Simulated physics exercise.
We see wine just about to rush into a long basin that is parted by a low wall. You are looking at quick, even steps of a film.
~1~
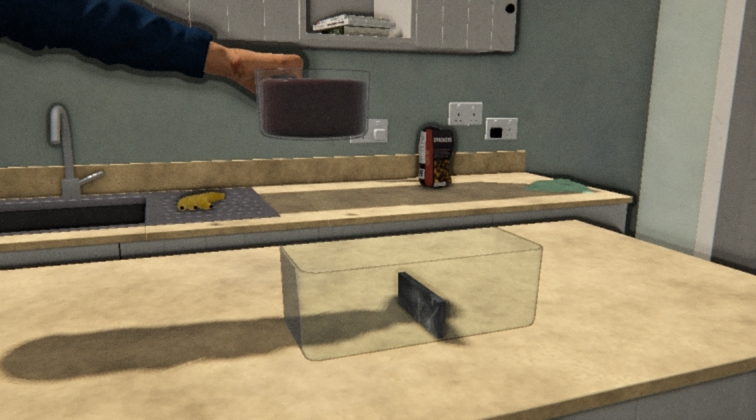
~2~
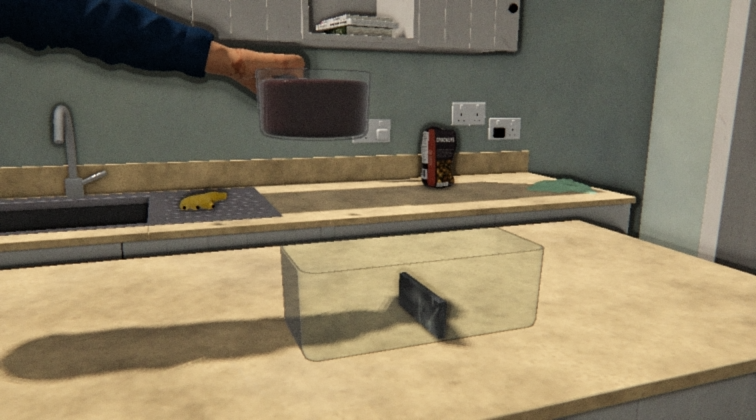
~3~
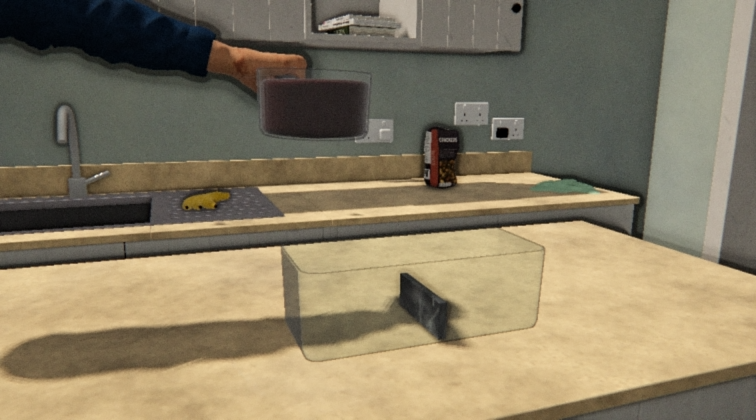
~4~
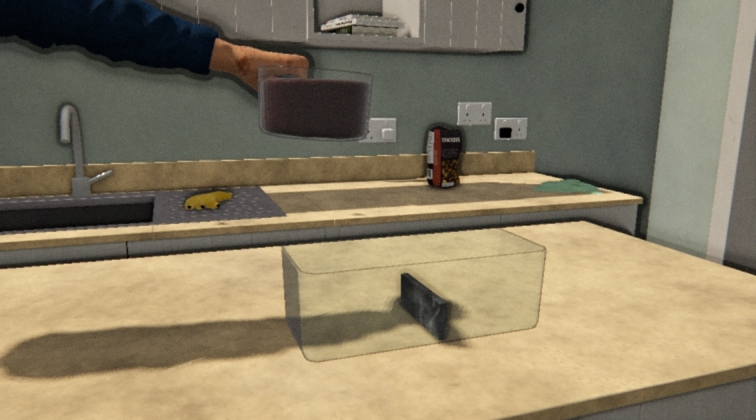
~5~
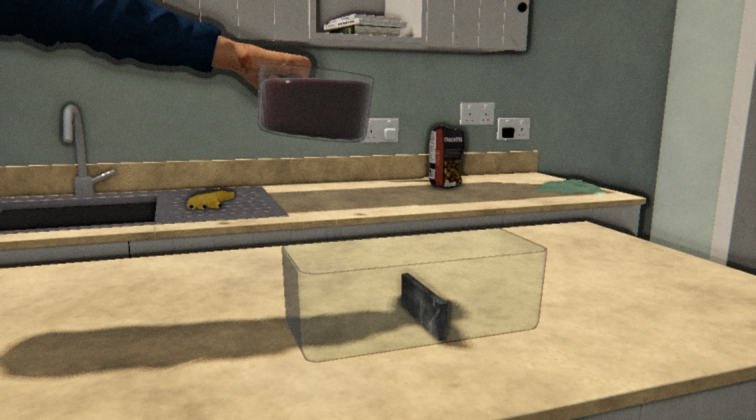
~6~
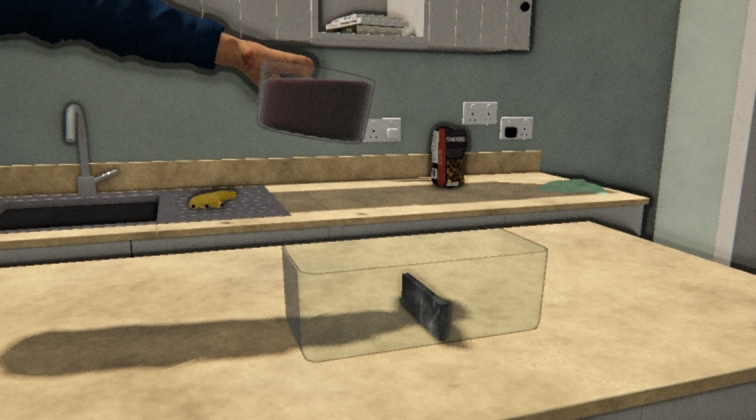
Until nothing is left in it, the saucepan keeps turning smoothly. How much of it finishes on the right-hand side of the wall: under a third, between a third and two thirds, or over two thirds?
Between a third and two thirds.
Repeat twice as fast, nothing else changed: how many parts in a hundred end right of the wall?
I'd estimate about 40 percent ends up there.
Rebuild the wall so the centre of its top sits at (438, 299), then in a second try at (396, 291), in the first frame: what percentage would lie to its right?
About 30 % for the first and about 80 % for the second.
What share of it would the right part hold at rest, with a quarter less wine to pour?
Some 40 parts in a hundred.
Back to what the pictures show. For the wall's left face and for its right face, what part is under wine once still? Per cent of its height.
The left side ends up close to 30, the right side close to 40.
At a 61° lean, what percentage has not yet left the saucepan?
My estimate is close to 60 percent remaining.
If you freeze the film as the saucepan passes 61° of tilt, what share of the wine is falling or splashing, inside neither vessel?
Roughly 30 percent.
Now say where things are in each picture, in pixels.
The first picture shows tilt 0°; pouring edge (366, 74); surface from (259, 81) to (362, 83); the long basin's rim runs from (290, 259) to (517, 237); the wall's top is at (421, 287).
The second picture shows tilt 0°; pouring edge (367, 75); surface from (259, 81) to (363, 83).
The third picture shows tilt 2°; pouring edge (368, 76); surface from (260, 81) to (364, 83).
The fourth picture shows tilt 4°; pouring edge (369, 78); surface from (262, 81) to (365, 84).
The fifth picture shows tilt 6°; pouring edge (370, 81); surface from (262, 81) to (367, 84).
The sixth picture shows tilt 10°; pouring edge (372, 84); surface from (262, 82) to (368, 84).
A moment on, the saucepan is tipped part way and 59 per cent is still to pour, 5 is left of the wall and 7 right of it.
Next, the saucepan is tipped on its side and 10 per cent is still to pour, 25 is left of the wall and 52 right of it.
Then the saucepan is tipped right over and 0 per cent is still to pour, 45 is left of the wall and 53 right of it.
Later the saucepan is tipped right over and 0 per cent is still to pour, 46 is left of the wall and 53 right of it.
At rest 46 per cent lies left of the wall, 53 right of it and 1 outside.
